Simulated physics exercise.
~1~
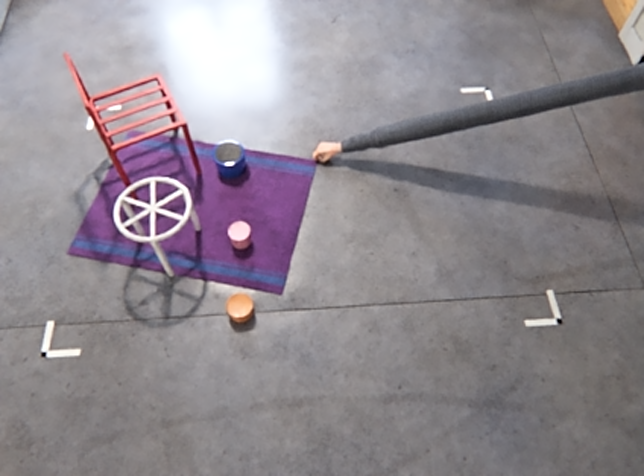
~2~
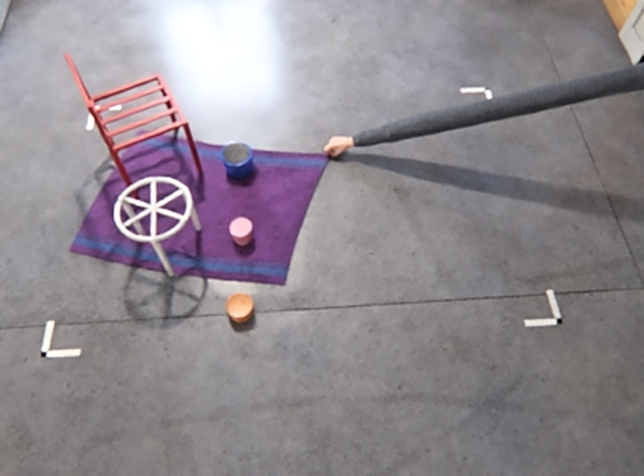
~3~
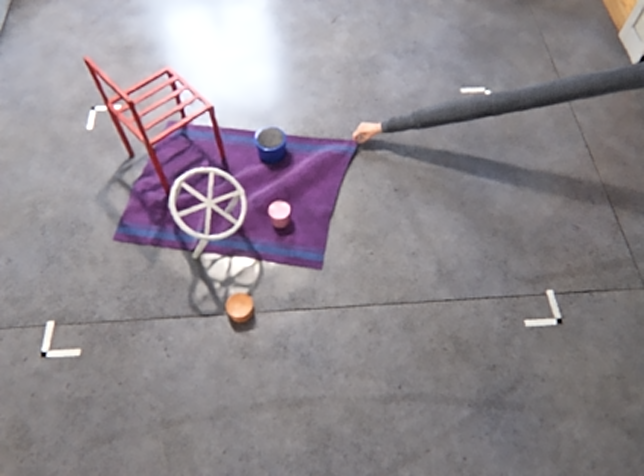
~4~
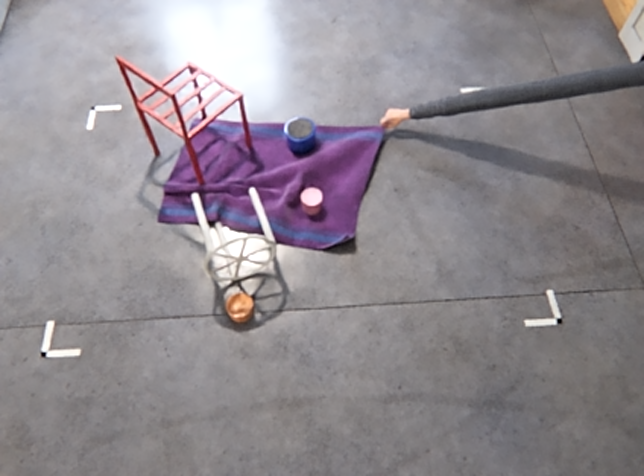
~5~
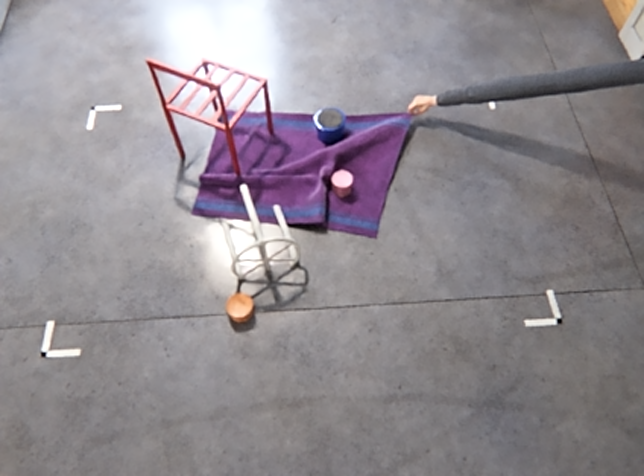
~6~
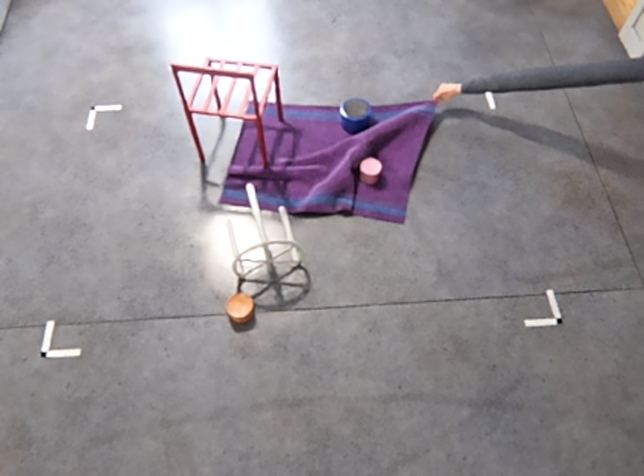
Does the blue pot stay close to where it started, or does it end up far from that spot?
It ends up far from where it started, riding along on the rug as the hand pulls it to the right.
